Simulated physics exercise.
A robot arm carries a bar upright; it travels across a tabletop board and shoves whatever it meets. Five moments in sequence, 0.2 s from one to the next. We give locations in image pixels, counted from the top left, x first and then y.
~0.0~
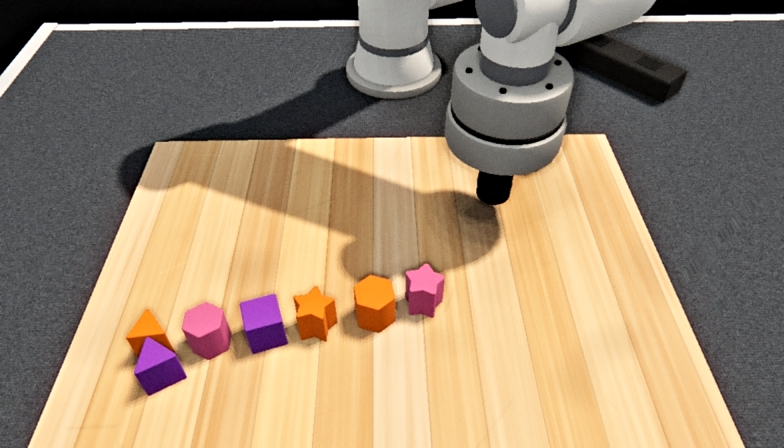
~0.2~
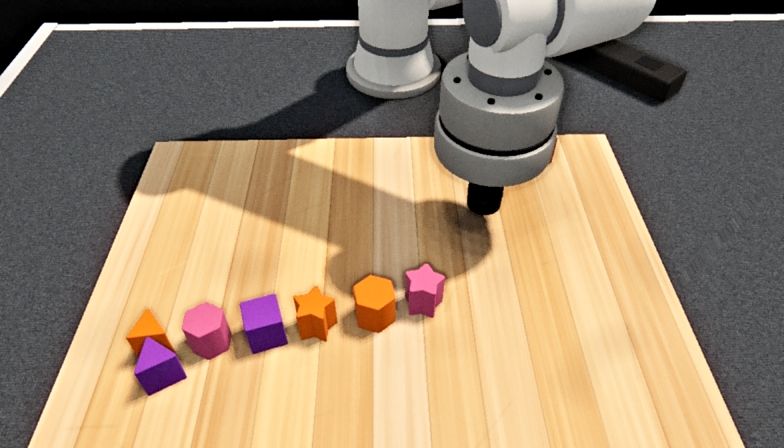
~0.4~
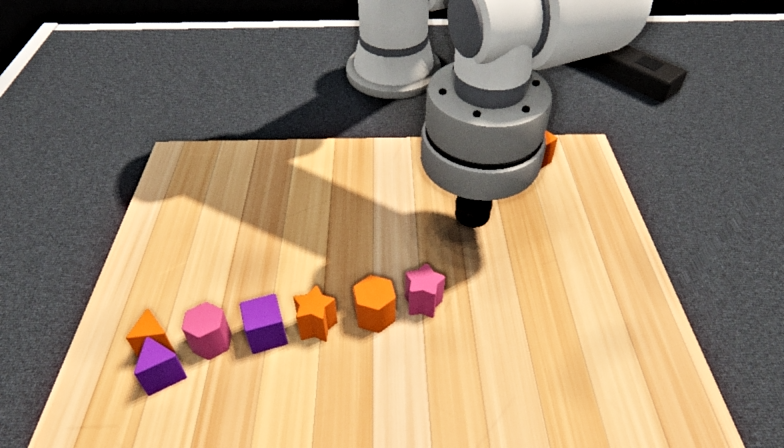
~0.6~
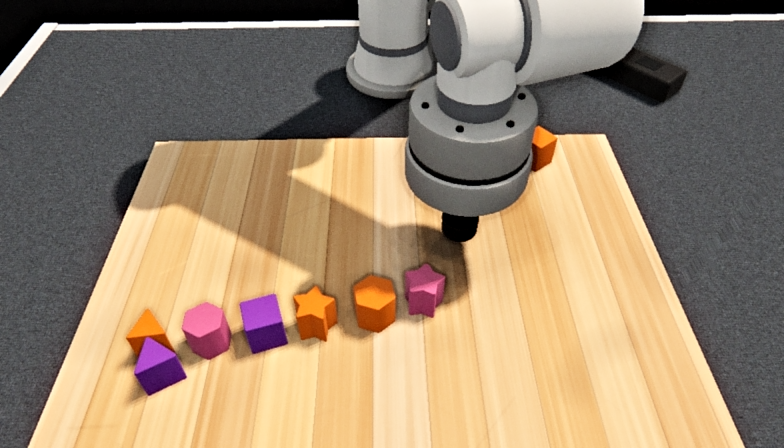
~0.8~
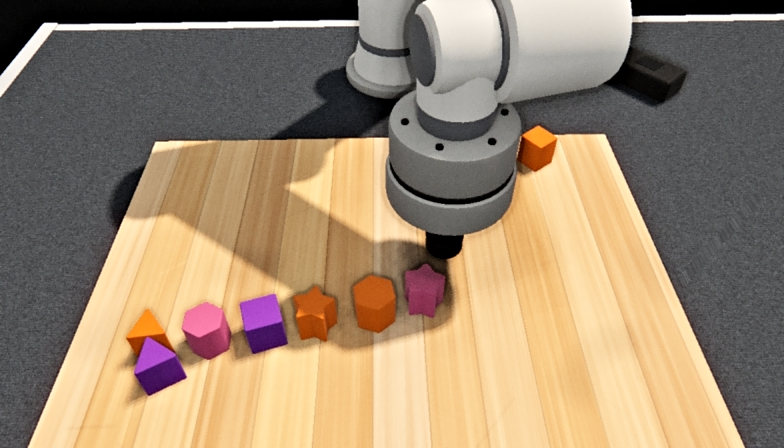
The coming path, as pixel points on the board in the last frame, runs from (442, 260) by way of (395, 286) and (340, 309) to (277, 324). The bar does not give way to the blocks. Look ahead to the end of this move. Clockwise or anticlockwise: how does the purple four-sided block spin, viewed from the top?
Answer: With the clock.
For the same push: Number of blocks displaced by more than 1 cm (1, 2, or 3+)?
In total, three or more blocks get moved by over 1 cm.
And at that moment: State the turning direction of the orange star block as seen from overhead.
From overhead, anticlockwise.
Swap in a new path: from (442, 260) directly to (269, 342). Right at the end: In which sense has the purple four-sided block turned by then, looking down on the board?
Rotates clockwise.
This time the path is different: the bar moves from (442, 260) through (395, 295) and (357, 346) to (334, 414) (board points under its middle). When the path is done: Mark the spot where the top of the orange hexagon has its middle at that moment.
It should be at about (289, 378).
On the path given first. One third of the way, bar at (394, 274); pink star block at (422, 281), turned 15° anticlockwise.
Two thirds of the way, bar at (338, 297); orange star block at (309, 306); orange hexagon at (351, 316), turned 35° anticlockwise; pink star block at (422, 282), turned 15° anticlockwise.
At the end, bar at (274, 312); purple four-sided block at (232, 328), turned 25° clockwise; orange star block at (271, 331), turned 50° anticlockwise; orange hexagon at (351, 316), turned 35° anticlockwise; pink star block at (422, 282), turned 15° anticlockwise.
